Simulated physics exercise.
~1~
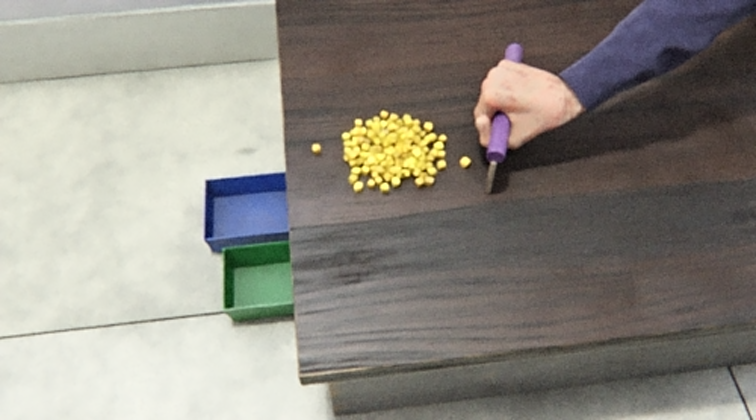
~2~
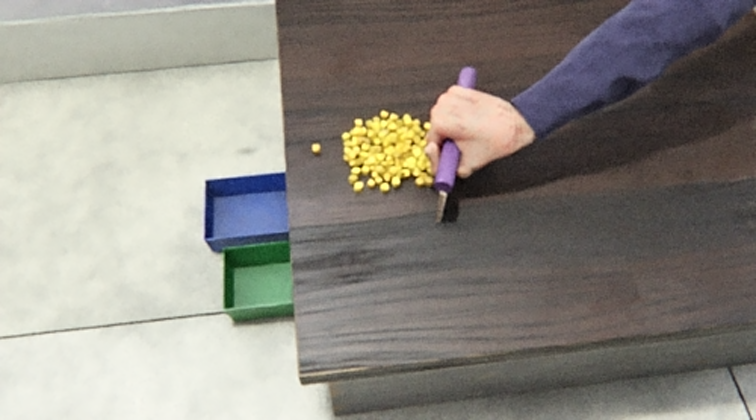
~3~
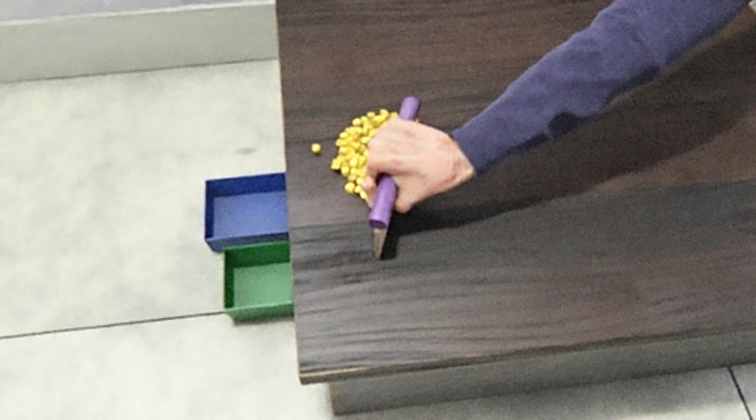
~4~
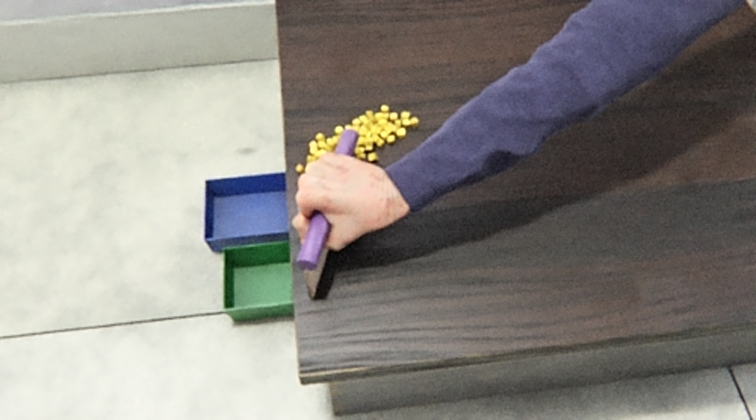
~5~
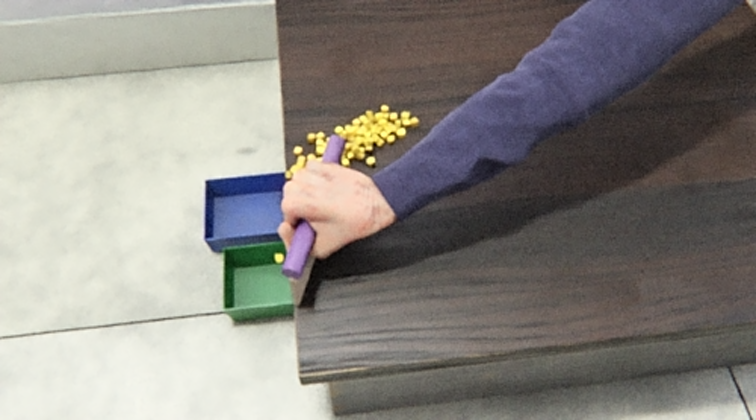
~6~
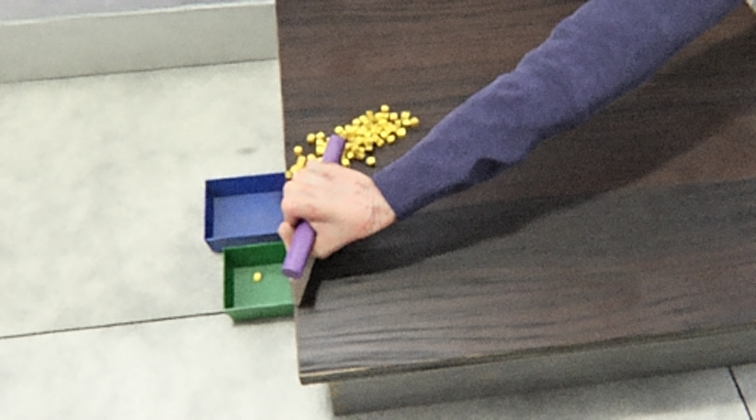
At the start, a hand in a dark blue sleeve holds a purple-handled scraper to the right of a heap of small yellow cheese cubes on a dark wooden table. A blue tin and a green tin sit beside the table's left edge. The hand sweeps the scraper left and toward the lower edge of the view, pressing into the heap and crowding the cubes leftward. It slows near the left edge and stops there, as one yellow cube drops over the green tin. The cube ends up inside it, the blue tin looks empty, and nearly all the cubes remain on the table.
